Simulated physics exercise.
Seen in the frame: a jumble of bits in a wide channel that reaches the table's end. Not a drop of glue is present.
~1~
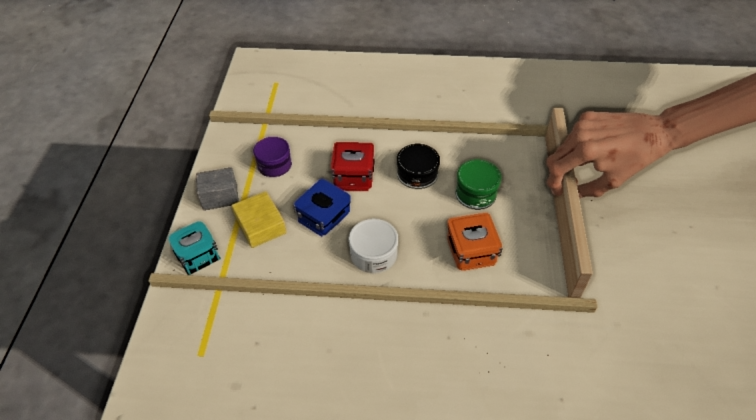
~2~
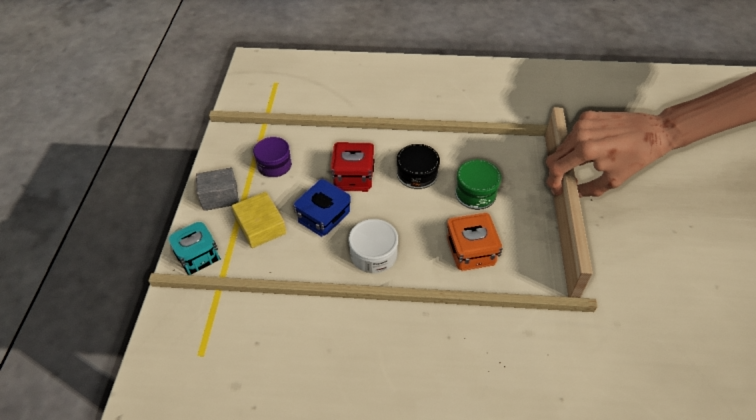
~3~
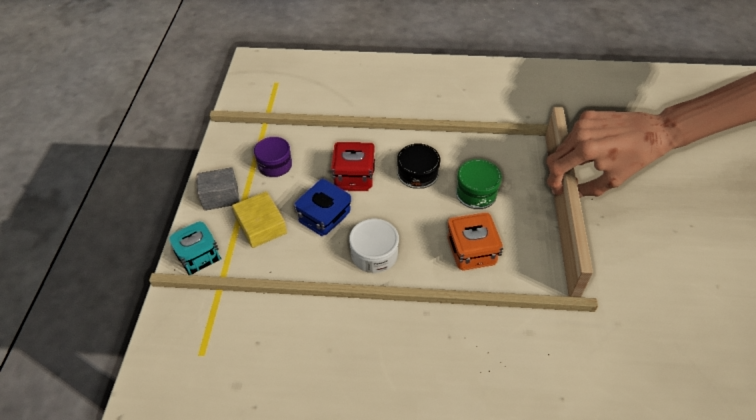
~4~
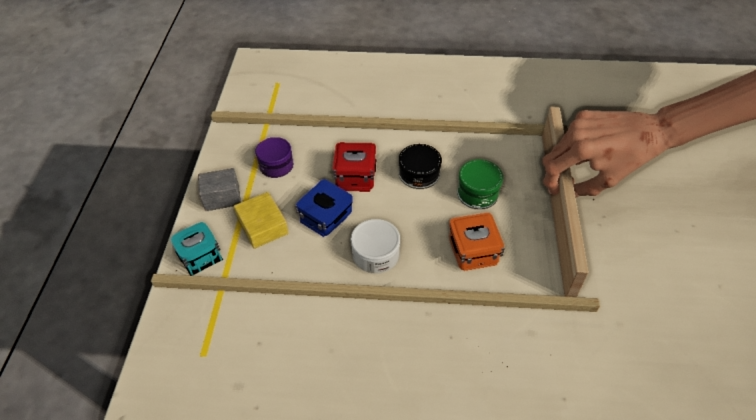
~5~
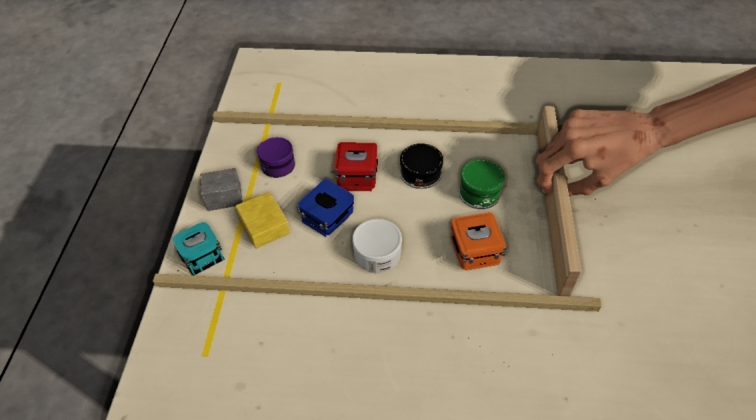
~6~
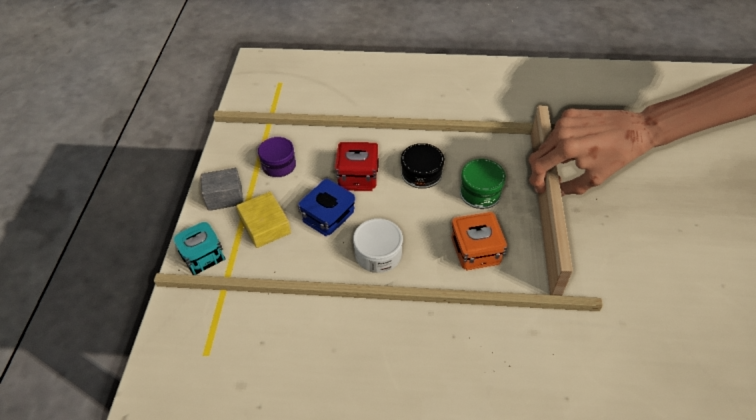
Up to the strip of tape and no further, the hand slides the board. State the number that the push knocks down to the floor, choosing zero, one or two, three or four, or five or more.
Lost three or four.
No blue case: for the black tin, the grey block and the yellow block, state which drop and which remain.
The black tin remains - the grey block ends up below - the yellow block remains.
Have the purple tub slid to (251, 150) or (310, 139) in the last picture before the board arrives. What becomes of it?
Place by place, it goes down, then holds its place.
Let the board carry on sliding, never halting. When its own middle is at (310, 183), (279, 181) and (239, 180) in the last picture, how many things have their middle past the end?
The counts would come out as 0, 2 and 6.
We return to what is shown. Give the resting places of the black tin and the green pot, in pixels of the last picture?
They come to rest around (241, 141) and (231, 173).
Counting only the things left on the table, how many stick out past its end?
3 of them.
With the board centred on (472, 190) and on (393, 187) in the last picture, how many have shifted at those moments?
The first count is 3, and then it's 6.
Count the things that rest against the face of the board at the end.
That would be 3 of them.
Soon after, none off yet; turquoise case at rest near (199, 248); grey block at rest near (222, 189); purple tub at rest near (277, 157).
Then, none off yet; turquoise case moved about its own width near (167, 251); grey block moved about its own width near (201, 180); purple tub moved well along near (202, 153).
At rest, the number that fall off is three or four; fallen, yellow block, purple tub, grey block and turquoise case.
